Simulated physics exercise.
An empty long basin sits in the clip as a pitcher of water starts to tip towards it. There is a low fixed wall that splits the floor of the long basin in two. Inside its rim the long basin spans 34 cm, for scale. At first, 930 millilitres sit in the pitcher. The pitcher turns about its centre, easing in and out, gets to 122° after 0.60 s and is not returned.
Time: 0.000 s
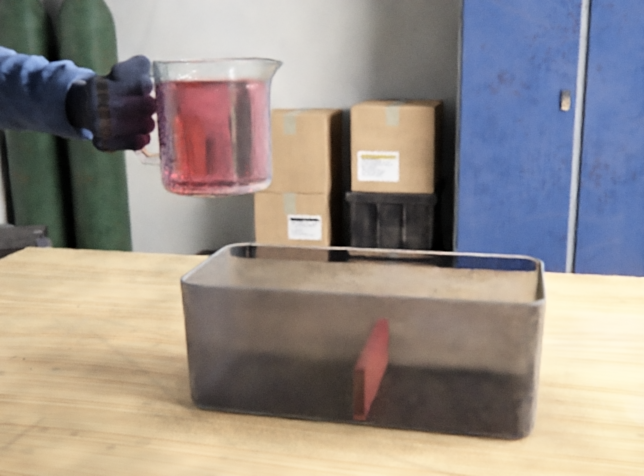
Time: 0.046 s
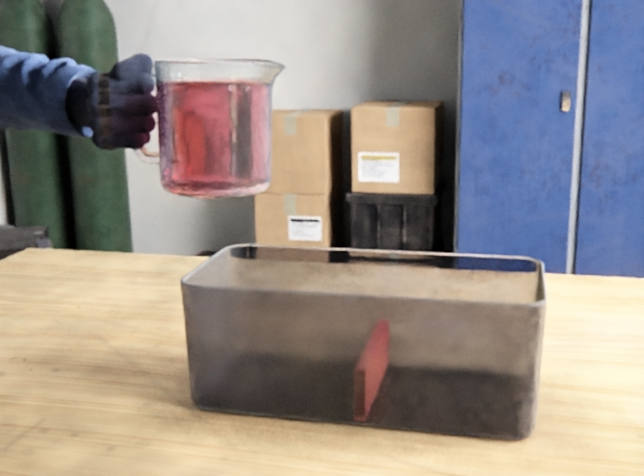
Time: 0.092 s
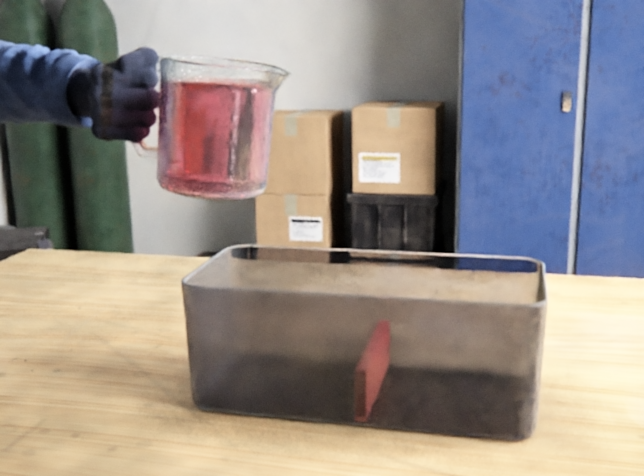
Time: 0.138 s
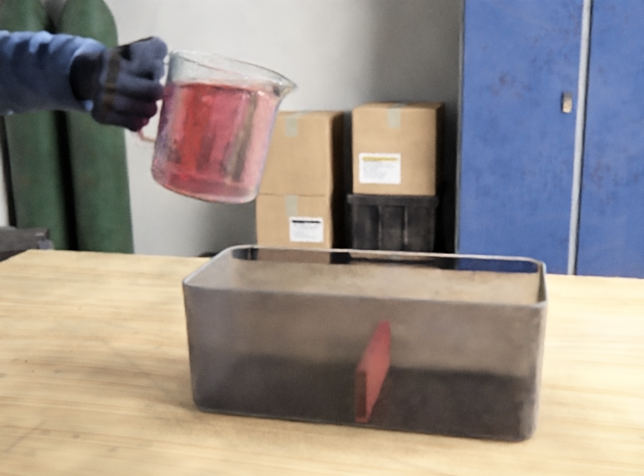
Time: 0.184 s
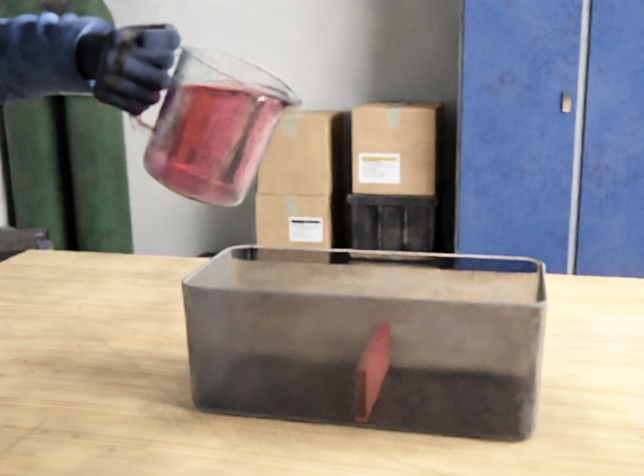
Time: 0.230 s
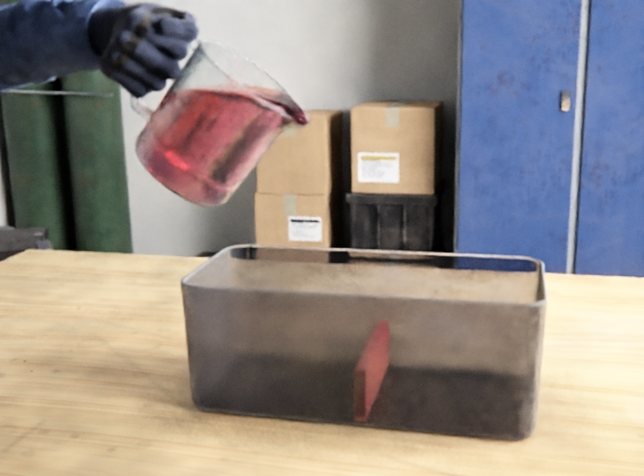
A glass pitcher of red liquid, held by a gloved hand above a long clear basin on a wooden table, tilted steadily to the right until the liquid reached its spout.
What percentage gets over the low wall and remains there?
16 %.
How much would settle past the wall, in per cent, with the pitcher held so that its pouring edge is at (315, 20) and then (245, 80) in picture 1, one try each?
It comes to 50 per cent, and then 10 per cent.
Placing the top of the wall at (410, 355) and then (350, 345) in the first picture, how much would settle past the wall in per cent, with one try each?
10 % and 35 %.
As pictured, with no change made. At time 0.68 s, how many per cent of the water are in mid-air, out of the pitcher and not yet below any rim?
Around 8 percent of it is airborne.
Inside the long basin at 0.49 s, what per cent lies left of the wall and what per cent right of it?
About 18 left, about 10 right.
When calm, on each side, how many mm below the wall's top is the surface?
It's around 22 mm on the left side and around 46 mm on the right side.
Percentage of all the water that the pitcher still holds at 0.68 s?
About 5 per cent.
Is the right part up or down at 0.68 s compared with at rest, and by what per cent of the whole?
The right part gains close to 4 per cent.
Then, 0.49 s in, the tilt is 112° and 44 per cent is still to pour, 19 is left of the wall and 9 right of it.
Then, 0.68 s in, the tilt is 122° and 5 per cent is still to pour, 75 is left of the wall and 12 right of it.
Then, 0.88 s in, the tilt is 122° and 0 per cent is still to pour, 79 is left of the wall and 14 right of it.
Then, 1.10 s in, the tilt is 122° and 0 per cent is still to pour, 80 is left of the wall and 15 right of it.
Finally, 79 per cent lies left of the wall, 16 right of it and 5 outside.
